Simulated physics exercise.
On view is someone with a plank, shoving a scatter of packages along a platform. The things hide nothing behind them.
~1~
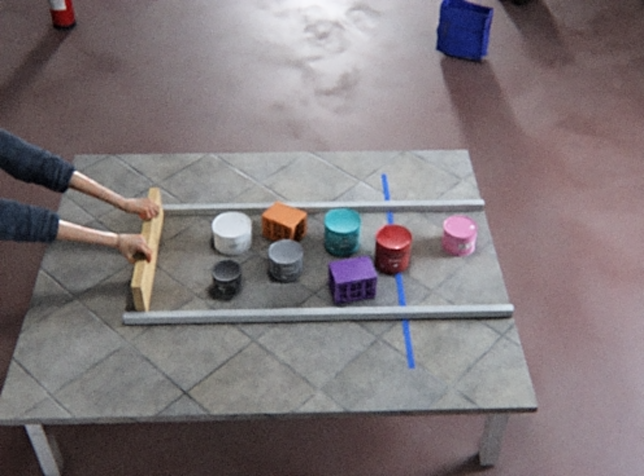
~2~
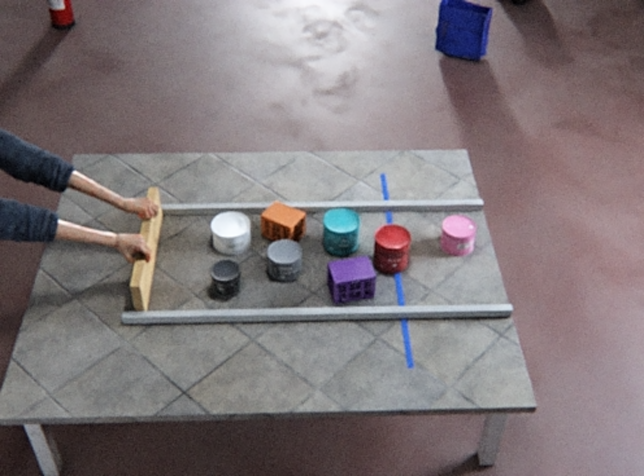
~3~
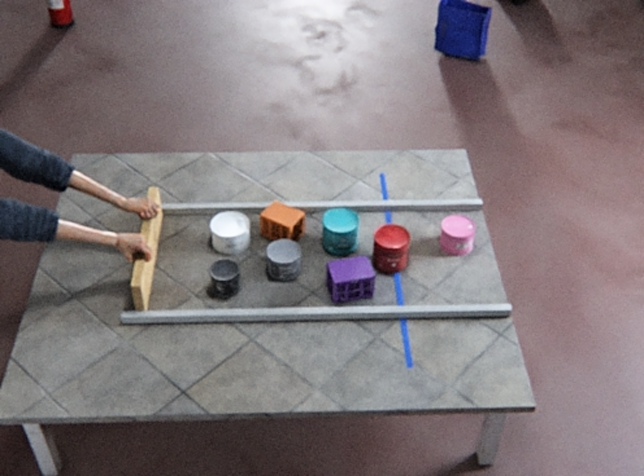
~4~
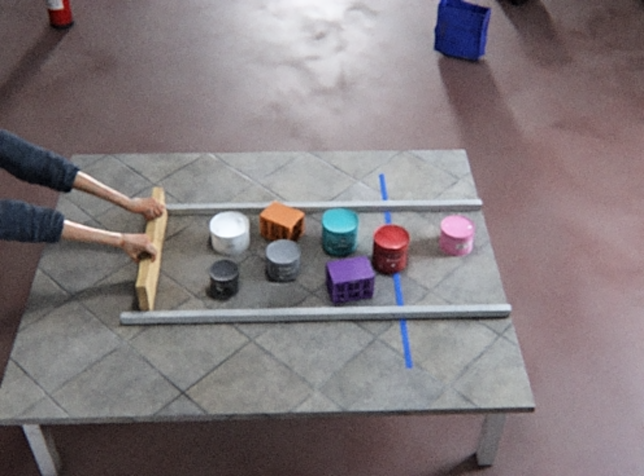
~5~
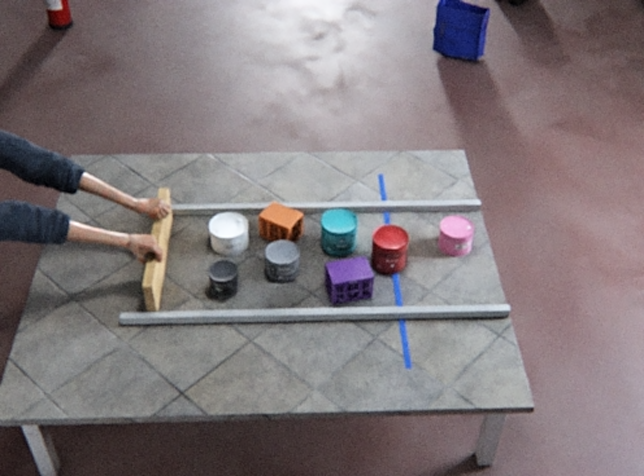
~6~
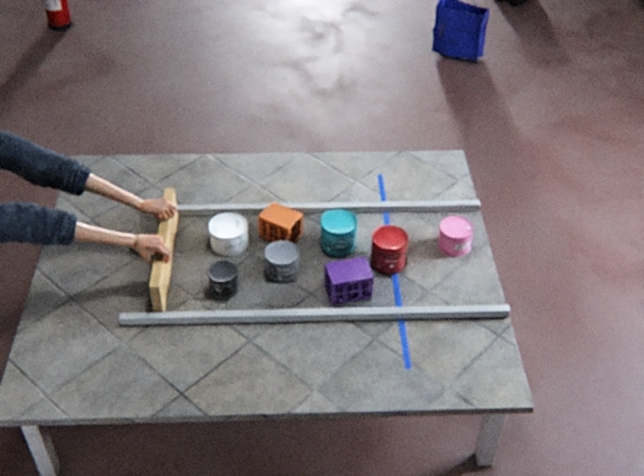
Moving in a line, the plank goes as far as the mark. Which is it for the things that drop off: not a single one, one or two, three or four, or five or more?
It is not a single one.
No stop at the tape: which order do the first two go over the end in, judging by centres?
Order: Pink canister before turquoise pail.
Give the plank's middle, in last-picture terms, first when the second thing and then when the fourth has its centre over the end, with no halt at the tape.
Its middle is near (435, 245) and then near (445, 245).
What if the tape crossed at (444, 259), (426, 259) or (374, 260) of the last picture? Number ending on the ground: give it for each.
In order, the counts are 2, 1 and 0.
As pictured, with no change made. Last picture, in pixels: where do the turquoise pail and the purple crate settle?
Near (445, 226) and (447, 279).
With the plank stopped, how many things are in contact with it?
Counting them up gives 4.
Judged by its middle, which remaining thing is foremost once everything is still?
Answer: The pink canister.
Soon after, none off yet; pink canister at rest near (455, 236); red pail at rest near (389, 250); purple crate at rest near (349, 281).
Then, none off yet; pink canister at rest near (455, 236); red pail moved a little near (401, 251); purple crate moved about its own width near (402, 279).
At rest, the number that fall off is zero.
